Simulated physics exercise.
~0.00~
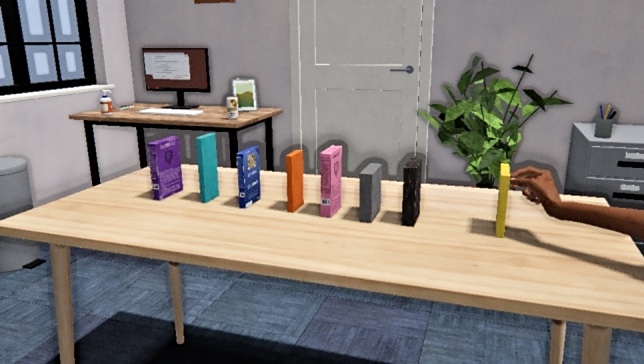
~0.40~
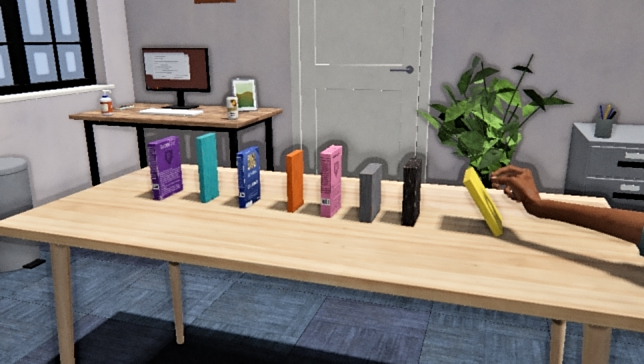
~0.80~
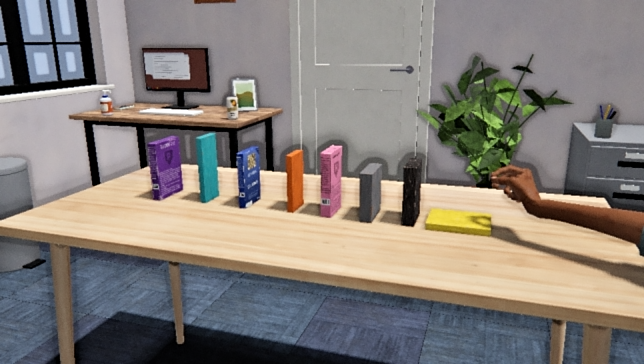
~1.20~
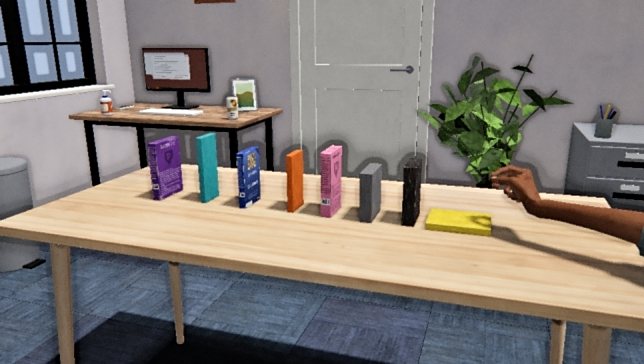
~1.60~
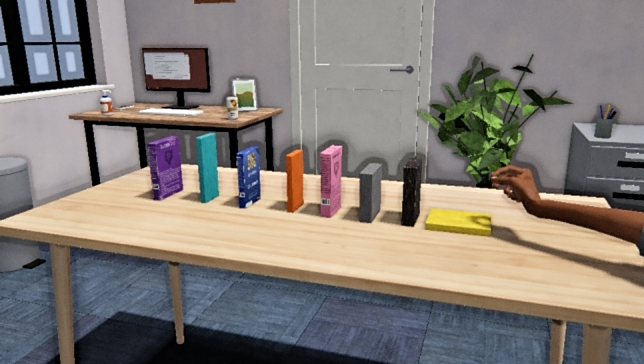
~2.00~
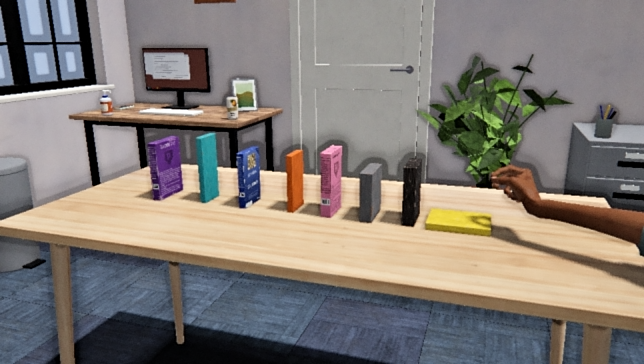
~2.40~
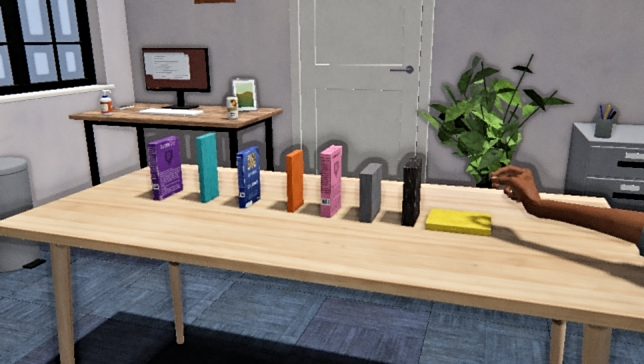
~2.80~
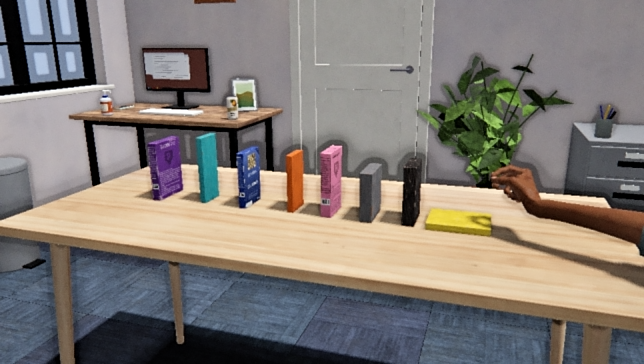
Yellow block tipping left from a hand's nudge and landing flat on a wooden table, the row of upright items beside it still standing.
